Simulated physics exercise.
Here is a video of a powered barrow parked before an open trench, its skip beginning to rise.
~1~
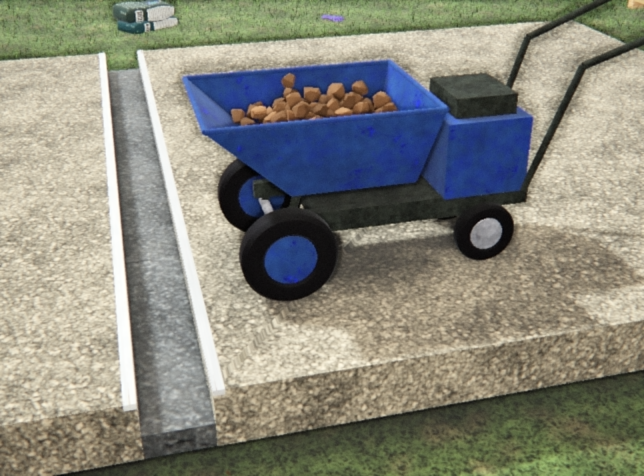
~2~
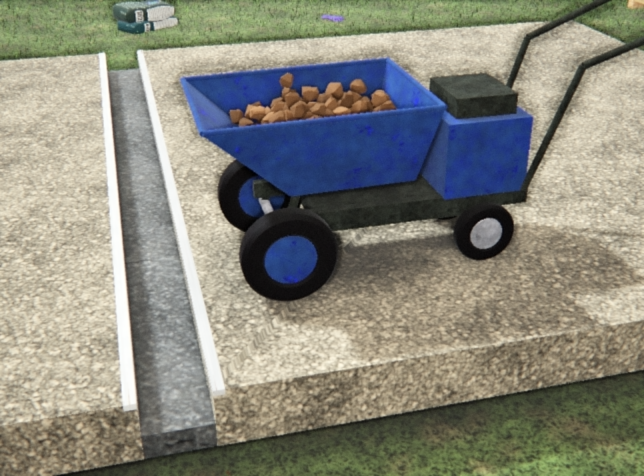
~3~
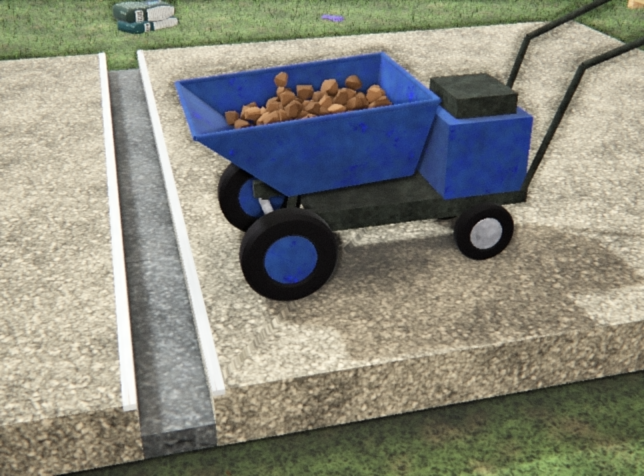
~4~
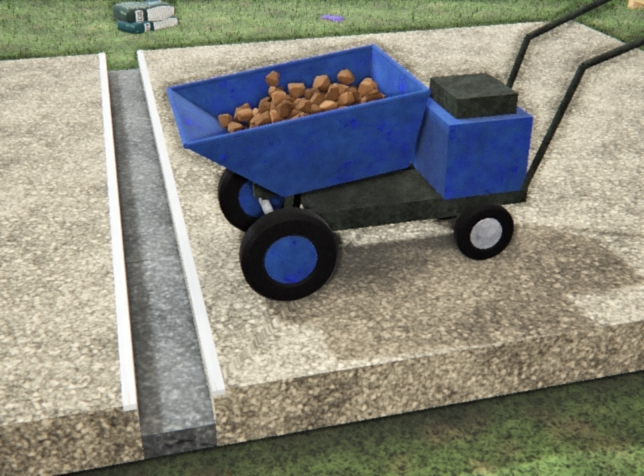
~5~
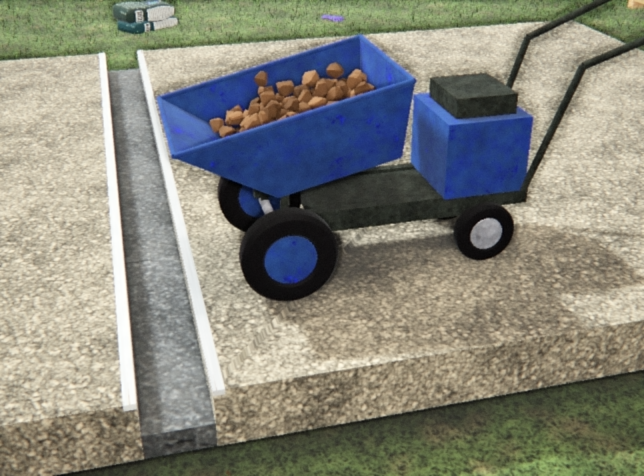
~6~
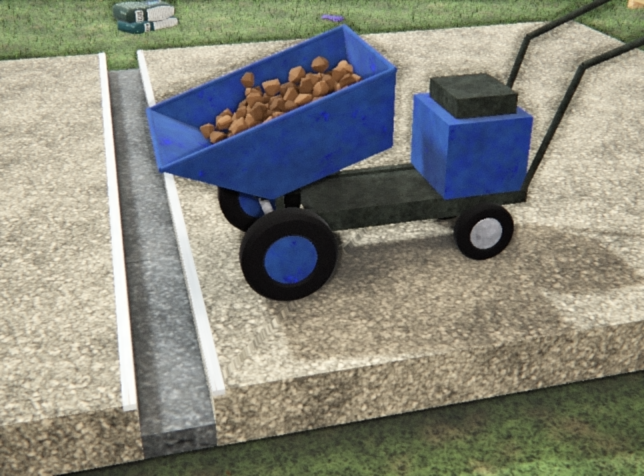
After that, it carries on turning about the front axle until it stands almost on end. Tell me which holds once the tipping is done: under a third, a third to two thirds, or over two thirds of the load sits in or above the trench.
It will put below a third into the trench.
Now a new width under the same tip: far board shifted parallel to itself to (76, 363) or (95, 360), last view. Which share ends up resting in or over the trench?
50 % then 30 %, roughly.
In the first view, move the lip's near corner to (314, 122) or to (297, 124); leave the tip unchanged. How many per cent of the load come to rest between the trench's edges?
First try: Around 60 %; second try: Around 60 %.
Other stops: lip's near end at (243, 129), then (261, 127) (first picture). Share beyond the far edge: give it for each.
The first spot yields roughly 30 percent, the second roughly 20 percent.
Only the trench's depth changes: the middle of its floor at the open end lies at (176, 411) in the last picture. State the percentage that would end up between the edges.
I'd put it at about 0 in a hundred.
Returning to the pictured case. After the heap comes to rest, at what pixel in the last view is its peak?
Settled peak, approx. (86, 255).
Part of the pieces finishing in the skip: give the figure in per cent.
30 in a hundred, roughly.
Soon, skip tipped steeply; all in the skip.
A while on, skip tipped right over; about two thirds in the skip; a stray few in or heaped over the trench; about a third beyond it; a stray few falling.
Towards the end, skip tipped right over; about a third in the skip; a stray few in or heaped over the trench; about two thirds beyond it.
Finally, skip tipped right over; about a third in the skip; a stray few in or heaped over the trench; about two thirds beyond it.
